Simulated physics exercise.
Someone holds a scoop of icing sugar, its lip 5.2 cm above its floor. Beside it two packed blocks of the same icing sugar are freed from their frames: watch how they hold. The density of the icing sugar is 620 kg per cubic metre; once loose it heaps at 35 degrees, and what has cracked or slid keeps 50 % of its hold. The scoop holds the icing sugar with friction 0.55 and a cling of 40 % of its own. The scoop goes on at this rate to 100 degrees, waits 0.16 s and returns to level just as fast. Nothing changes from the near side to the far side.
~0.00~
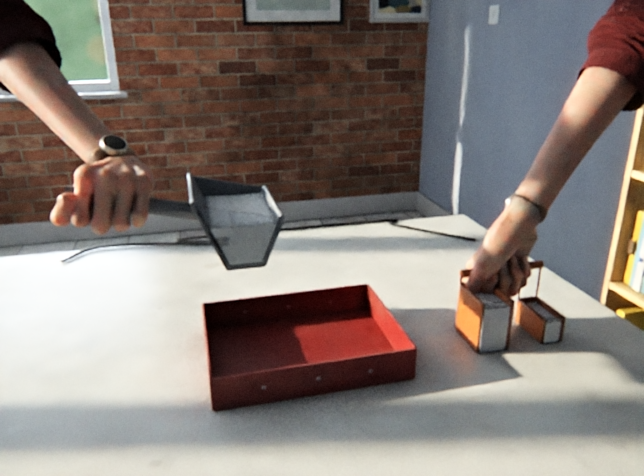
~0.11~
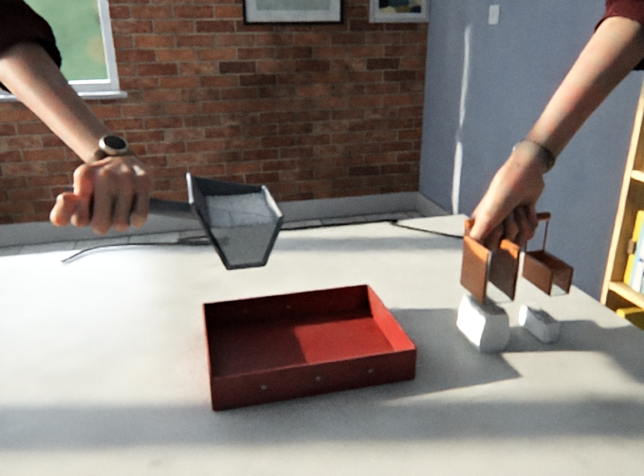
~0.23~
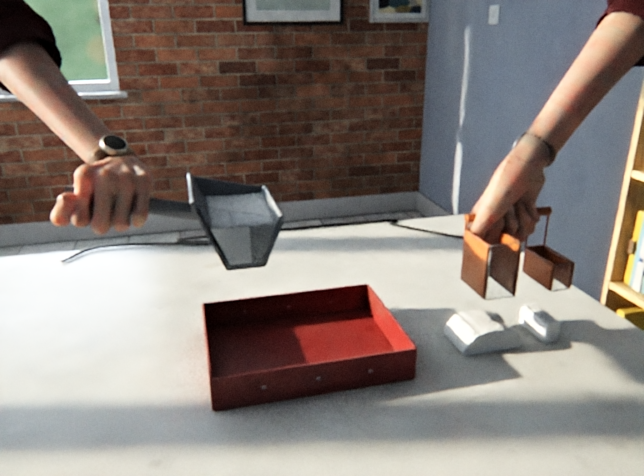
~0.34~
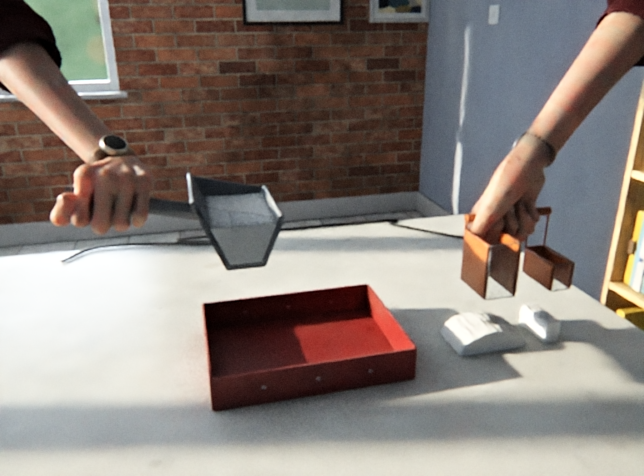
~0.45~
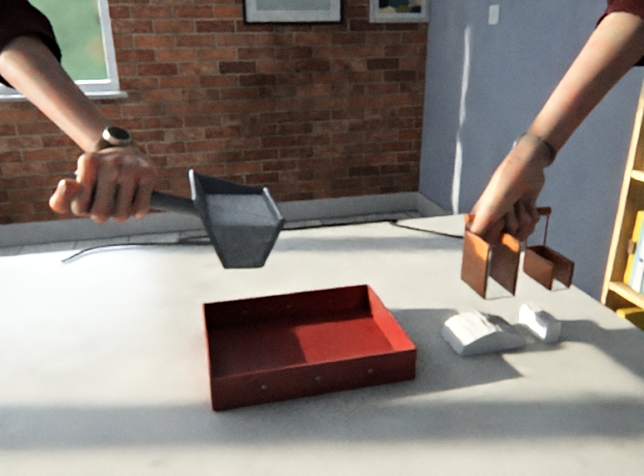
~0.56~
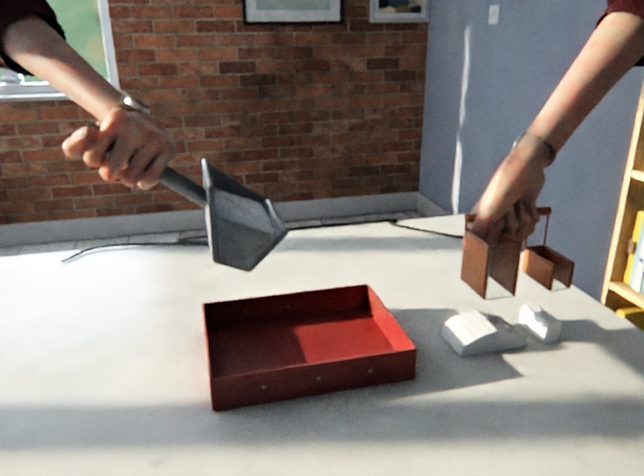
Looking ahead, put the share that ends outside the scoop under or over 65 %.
The result is over 65 %.
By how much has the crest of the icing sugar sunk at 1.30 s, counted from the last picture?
Roughly 3.0 cm.
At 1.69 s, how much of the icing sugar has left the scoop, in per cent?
Near 75 %.
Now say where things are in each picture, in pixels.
The first picture shows lip at (279, 217), tilt 0 degrees; highest point of the icing sugar at (275, 223); test blocks 6.6 cm, 3.2 cm high (left to right).
The second picture shows lip at (279, 217), tilt 0 degrees; highest point of the icing sugar at (275, 223); test blocks 5.8 cm, 3.2 cm high (left to right).
The third picture shows lip at (279, 217), tilt 0 degrees; highest point of the icing sugar at (275, 223); test blocks 3.4 cm, 3.1 cm high (left to right).
The fourth picture shows lip at (279, 217), tilt 0 degrees; highest point of the icing sugar at (275, 223); test blocks 3.2 cm, 3.1 cm high (left to right).
The fifth picture shows lip at (281, 220), tilt 5 degrees; highest point of the icing sugar at (215, 226); test blocks 3.2 cm, 3.1 cm high (left to right).
The sixth picture shows lip at (283, 231), tilt 23 degrees; highest point of the icing sugar at (219, 218); test blocks 3.2 cm, 3.1 cm high (left to right).
By 0.90 s, the scoop is at 88 degrees and 0 % has left it.
By 1.30 s, the scoop is at 94 degrees and 76 % has left it.
By 1.69 s, the scoop is at 21 degrees and 77 % has left it.
By 2.09 s, the scoop is at 0 degrees and 77 % has left it.
By 2.20 s, at the end, the scoop is at 0 degrees and 77 % has left it.
